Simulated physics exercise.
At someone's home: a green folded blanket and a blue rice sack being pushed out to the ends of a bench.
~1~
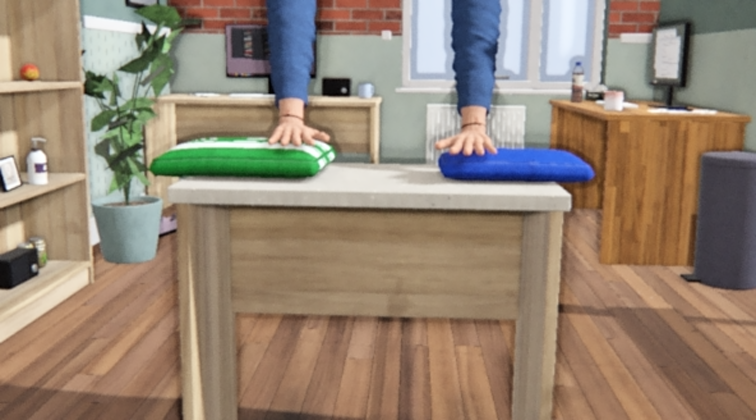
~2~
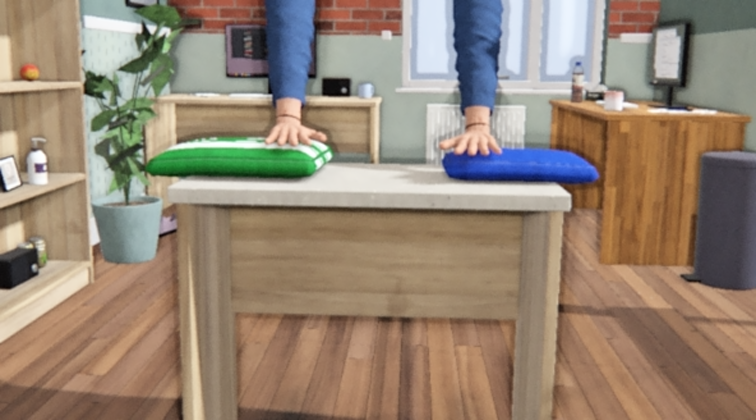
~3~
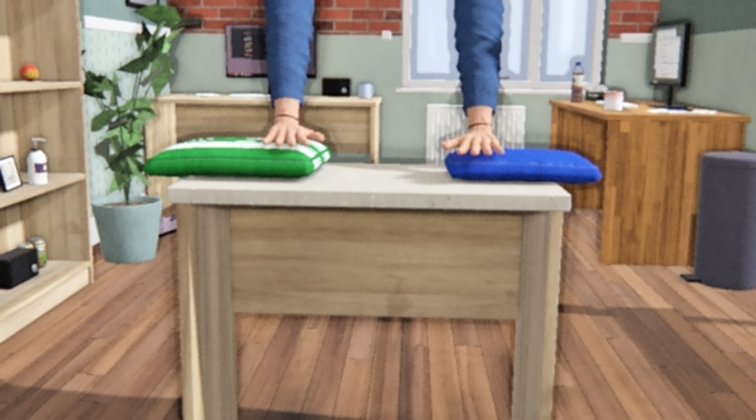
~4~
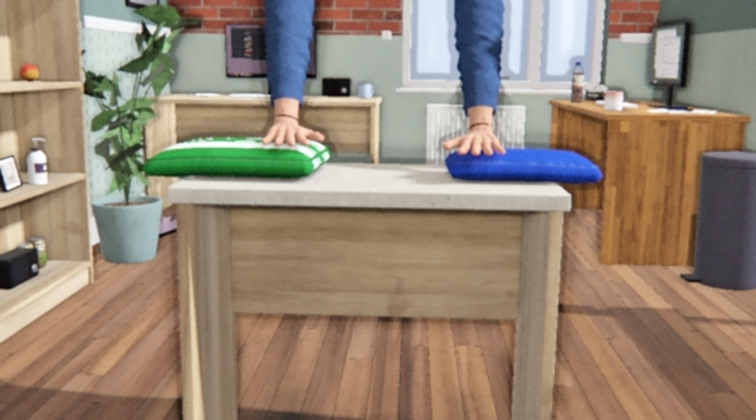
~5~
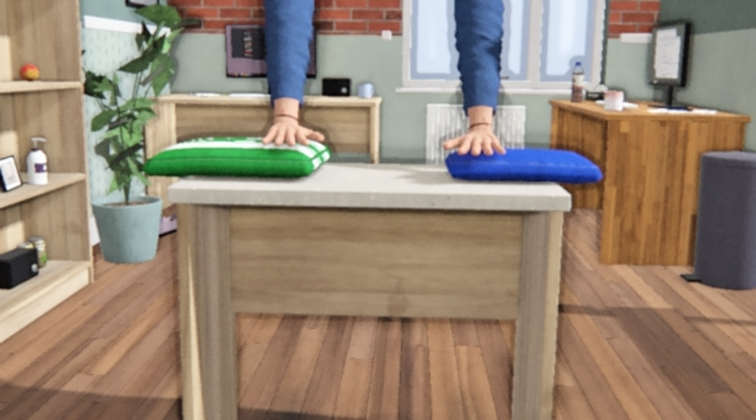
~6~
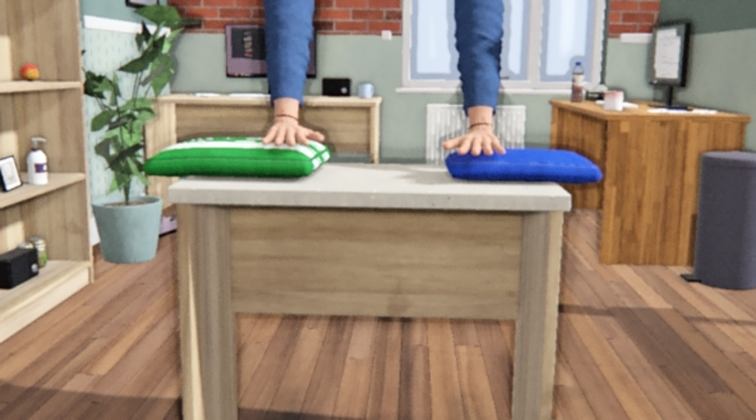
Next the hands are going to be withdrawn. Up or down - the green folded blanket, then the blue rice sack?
My prediction: The green folded blanket keeps its perch. The blue rice sack keeps its perch.
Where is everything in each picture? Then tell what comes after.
Folded blanket tip (165, 164); rice sack tip (584, 172), in the first picture.
Folded blanket tip (162, 164); rice sack tip (588, 173), in the second picture.
Folded blanket tip (160, 164); rice sack tip (591, 173), in the third picture.
Folded blanket tip (159, 164); rice sack tip (592, 173), in the fourth picture.
Folded blanket tip (159, 164); rice sack tip (592, 173), in the fifth picture.
Folded blanket tip (159, 164), a small part past the edge; rice sack tip (592, 173), about a third past the edge, in the sixth picture.
Then, 0.40 s on from there, folded blanket as it was left; rice sack as it was left.
In the end, folded blanket as it was left; rice sack as it was left. The green folded blanket holds its place and the blue rice sack stays up there.
